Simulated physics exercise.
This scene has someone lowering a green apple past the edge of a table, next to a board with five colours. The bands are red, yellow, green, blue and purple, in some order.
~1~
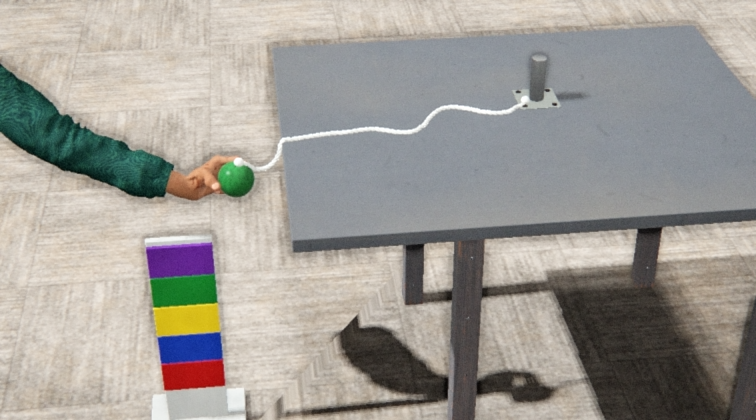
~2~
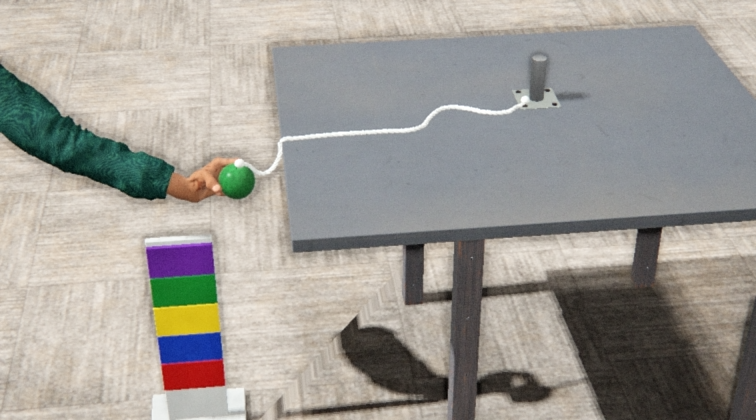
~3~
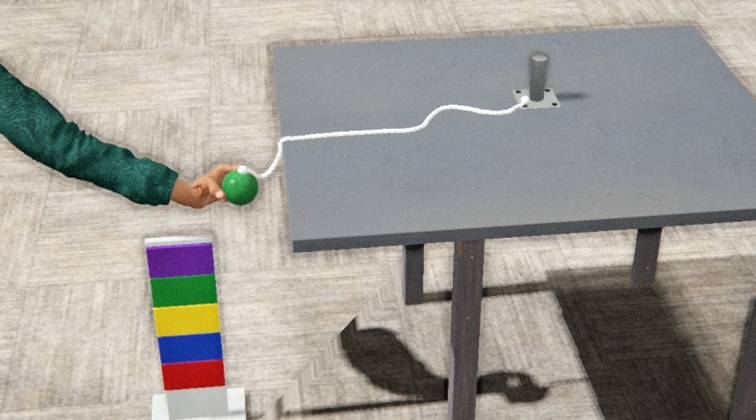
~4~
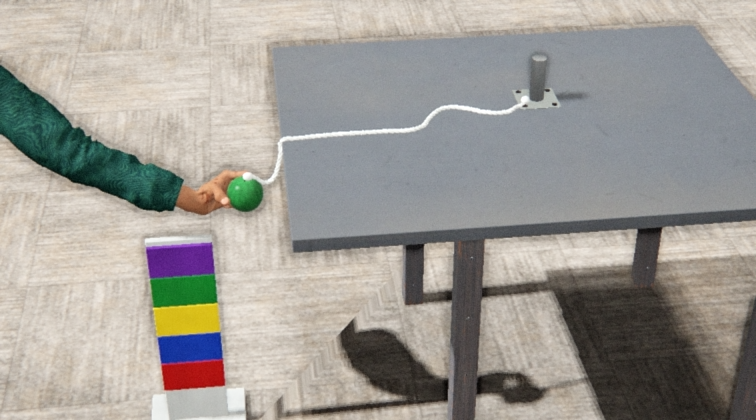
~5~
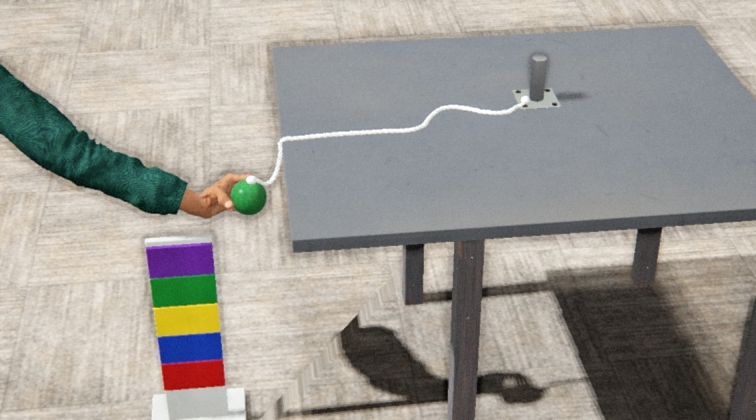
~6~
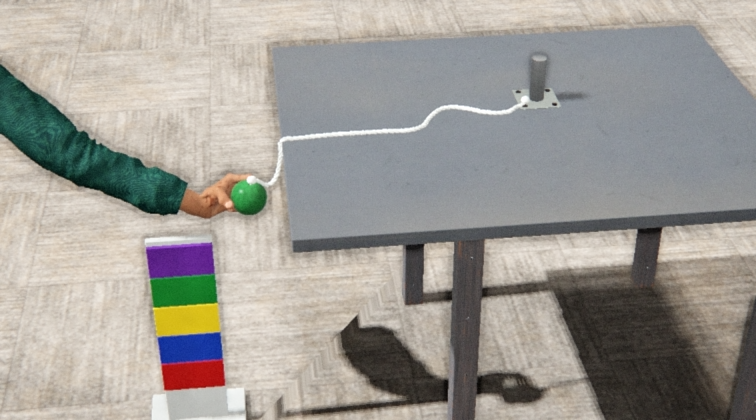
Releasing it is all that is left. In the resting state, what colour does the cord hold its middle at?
Its middle is held at purple.
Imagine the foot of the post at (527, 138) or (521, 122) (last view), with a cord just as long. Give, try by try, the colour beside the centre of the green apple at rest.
Try one - green; try two - green.
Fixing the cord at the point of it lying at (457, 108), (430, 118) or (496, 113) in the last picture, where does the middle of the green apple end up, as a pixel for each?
Those spots come out as (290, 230), (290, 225) and (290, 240).
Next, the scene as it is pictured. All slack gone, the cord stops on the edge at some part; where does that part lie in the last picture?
Look near (310, 137).
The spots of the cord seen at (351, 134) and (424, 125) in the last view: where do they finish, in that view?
Point one: (318, 131); point two: (392, 120).
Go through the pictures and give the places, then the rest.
The first frame shows green apple (236, 179); purple (181, 262); green (184, 292); yellow (187, 321); blue (190, 349); red (194, 376).
The second frame shows green apple (237, 181); cord through (510, 111) (448, 108) (411, 130) (345, 134) (282, 145).
The third frame shows green apple (240, 187).
The fourth frame shows green apple (245, 194); cord through (510, 111) (448, 108) (411, 130) (345, 134) (282, 145).
The fifth frame shows green apple (249, 197).
The sixth frame shows green apple (249, 197); cord through (510, 111) (448, 108) (411, 130) (345, 134) (282, 145).
Early on, apple near (301, 245); level with purple.
Midway, apple near (267, 242); level with purple.
Finally, apple near (290, 243); level with purple. Its middle rests at the purple band.
